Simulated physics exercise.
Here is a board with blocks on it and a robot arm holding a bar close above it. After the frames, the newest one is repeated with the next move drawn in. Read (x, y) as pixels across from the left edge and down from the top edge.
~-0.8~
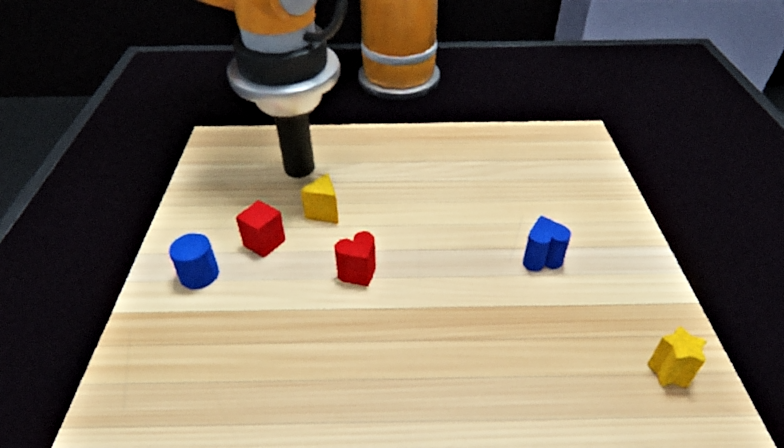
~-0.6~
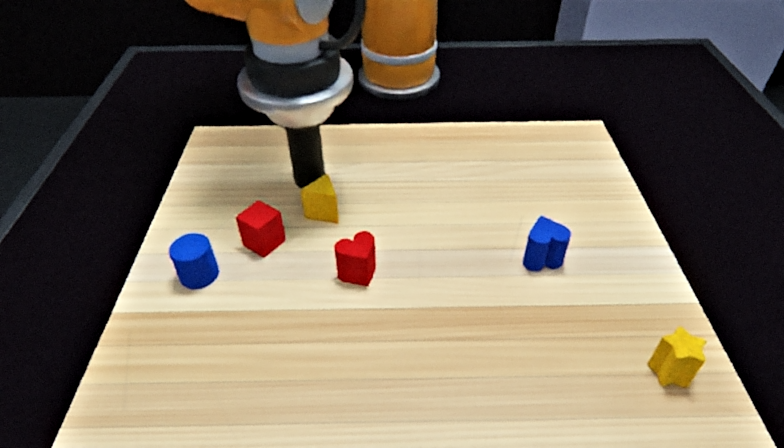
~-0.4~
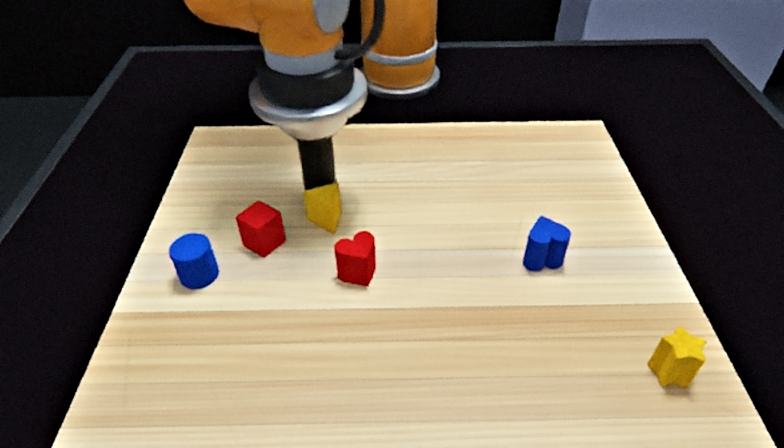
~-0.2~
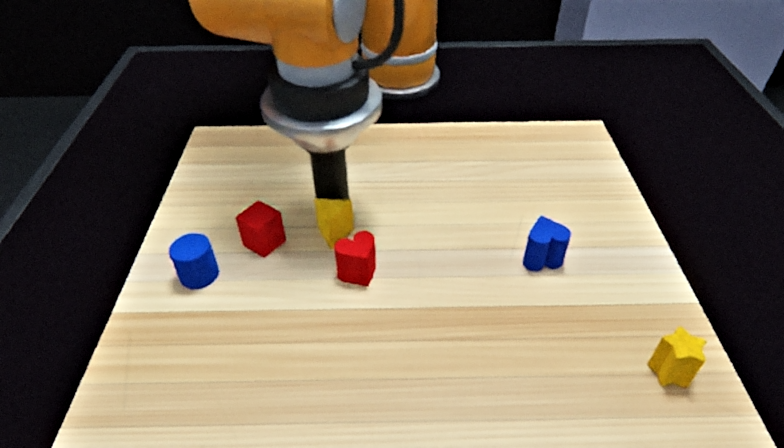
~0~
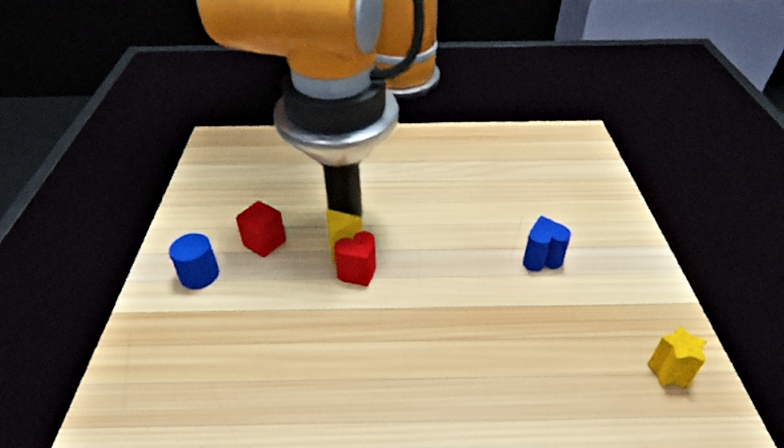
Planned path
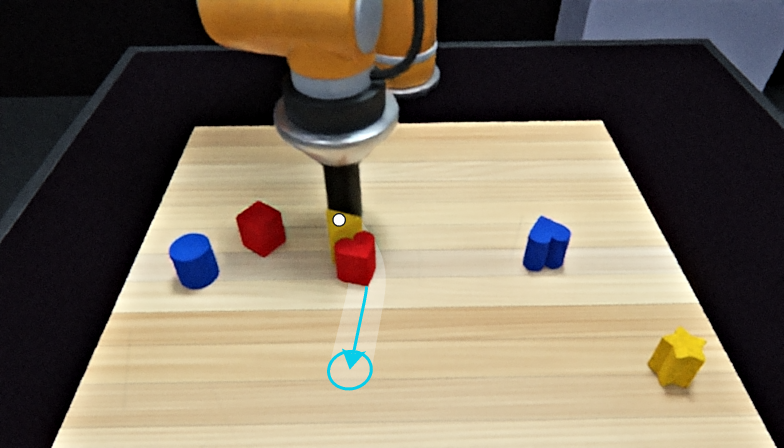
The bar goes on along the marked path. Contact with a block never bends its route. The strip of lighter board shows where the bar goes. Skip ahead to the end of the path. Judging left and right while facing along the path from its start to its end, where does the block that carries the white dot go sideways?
Well, taking the path from its start to its end as straight ahead, the block that carries the white dot moves to the right.
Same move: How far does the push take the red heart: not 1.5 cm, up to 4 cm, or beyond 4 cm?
It moves quite far, over 4 cm.
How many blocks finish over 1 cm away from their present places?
The answer will be two.
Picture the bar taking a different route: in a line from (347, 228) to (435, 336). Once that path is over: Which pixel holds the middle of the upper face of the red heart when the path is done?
I'd say the red heart ends with its top centre at (363, 273).
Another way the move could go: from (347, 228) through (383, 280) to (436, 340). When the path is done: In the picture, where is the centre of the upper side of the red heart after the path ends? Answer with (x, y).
By then it is at (366, 287).
The drawn path runs from (347, 228) via (366, 266) and (362, 313), ending at (350, 370); the dot is on the yellow three-sided block.
What follows on the original path. One third of the way, bar (365, 254); yellow three-sided block (343, 256); red heart (360, 273).
Two thirds of the way, bar (361, 301); yellow three-sided block (335, 306); red heart (357, 324).
At the end, bar (349, 358); red square not moved; yellow three-sided block (310, 355), turned 60° clockwise; red heart (354, 381).
